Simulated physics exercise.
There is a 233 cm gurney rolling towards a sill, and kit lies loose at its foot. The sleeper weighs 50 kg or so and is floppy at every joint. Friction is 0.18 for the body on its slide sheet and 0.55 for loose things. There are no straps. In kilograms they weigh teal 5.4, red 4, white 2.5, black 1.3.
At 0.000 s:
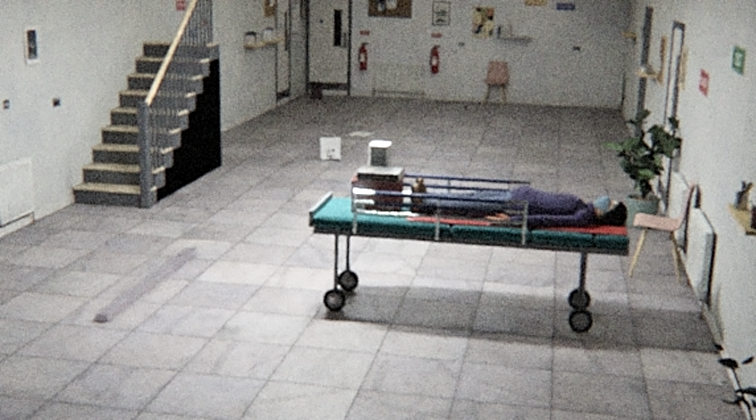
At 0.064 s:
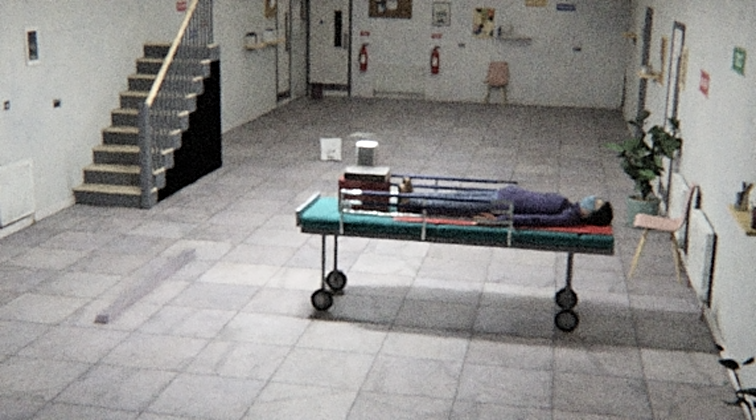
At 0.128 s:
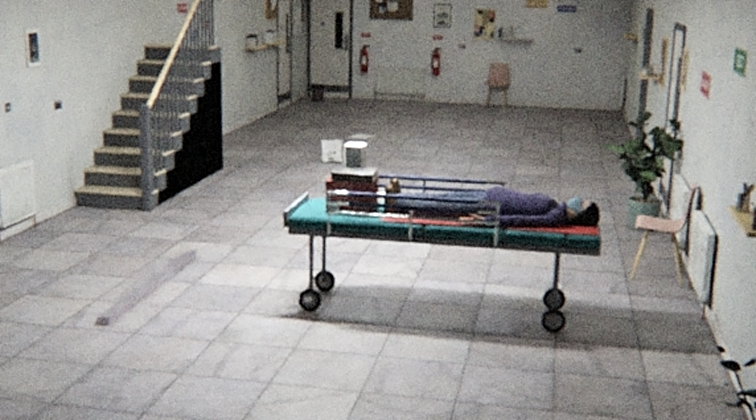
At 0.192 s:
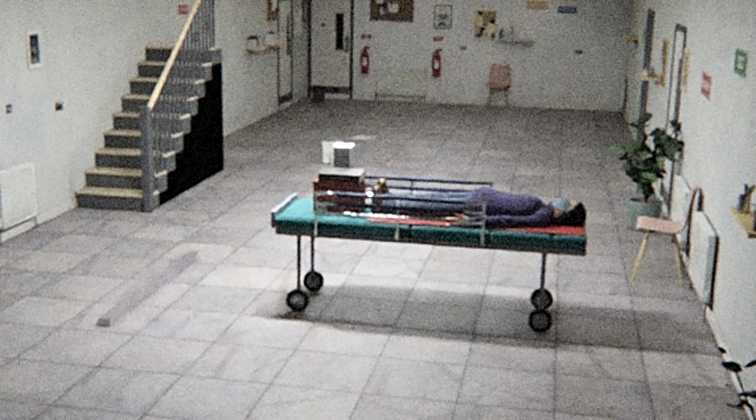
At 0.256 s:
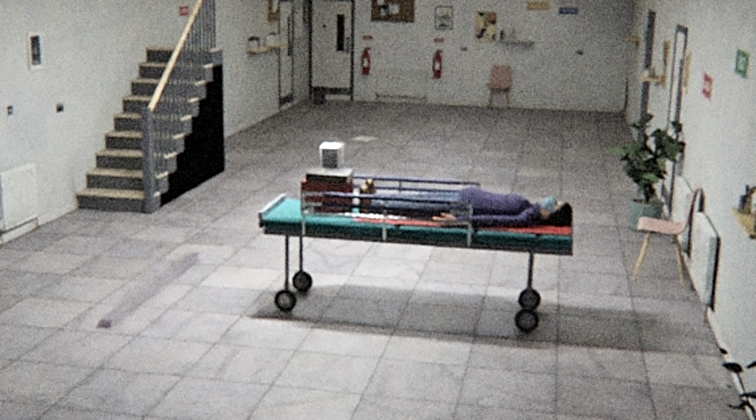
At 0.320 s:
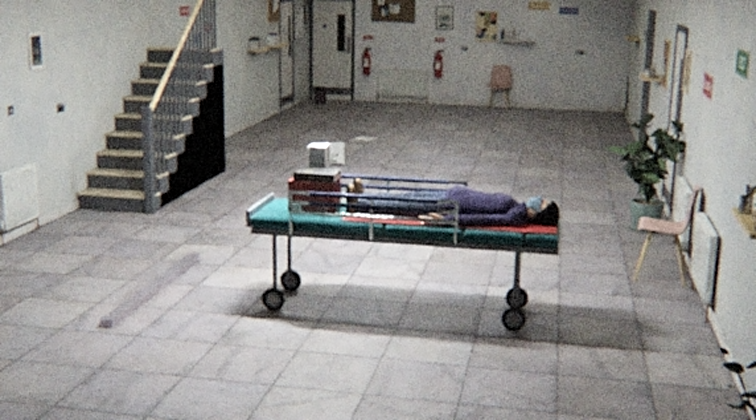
A wheeled gurney with a teal mattress glides slowly leftward across a grey tiled hall, nobody pushing it, carrying a person in purple lying flat with boxy items stacked by their feet. It moves steadily away from the chair and plant at right, passing in front of a small white object.
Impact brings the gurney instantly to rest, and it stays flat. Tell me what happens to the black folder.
It stays put.
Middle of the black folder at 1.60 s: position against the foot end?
Position: Approx. 10 cm short.
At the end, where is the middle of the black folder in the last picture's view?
(154, 165).
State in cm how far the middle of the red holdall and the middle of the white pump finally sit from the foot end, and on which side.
Red holdall short by 20, white pump short by 10.
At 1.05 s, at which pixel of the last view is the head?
Head position: Roughly (388, 203) in the last view.
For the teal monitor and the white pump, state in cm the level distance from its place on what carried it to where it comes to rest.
Teal monitor 25 and white pump 30.
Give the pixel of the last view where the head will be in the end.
It ends up around (368, 202), more or less.
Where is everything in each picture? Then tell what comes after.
In the first frame, black folder (381, 174), red holdall (377, 194); 148 cm still to roll.
In the second frame, black folder (368, 174), red holdall (364, 194); 137 cm still to roll.
In the third frame, black folder (355, 175), red holdall (352, 195); 127 cm still to roll.
In the fourth frame, black folder (342, 175), red holdall (339, 196); 116 cm still to roll.
In the fifth frame, black folder (330, 175), red holdall (327, 196); 106 cm still to roll.
In the sixth frame, black folder (317, 175), red holdall (315, 195); 95 cm still to roll.
It happens at 0.90 s.
After 1.05 s the black folder is 29 cm short of the foot end, tilted 0°, near (176, 166) in the last picture's view; the red holdall 30 cm short of the foot end, tilted 0°.
After 1.30 s the black folder is 11 cm short of the foot end, tilted 0°, near (155, 165) in the last picture's view.
After 1.60 s the black folder is 11 cm short of the foot end, tilted 0°, near (154, 165) in the last picture's view; the red holdall 22 cm short of the foot end, tilted 0°.
Final state at 1.8 s, teal monitor stays on; red holdall stays on; white pump stays on; black folder stays on; left ankle stops short of the foot end.
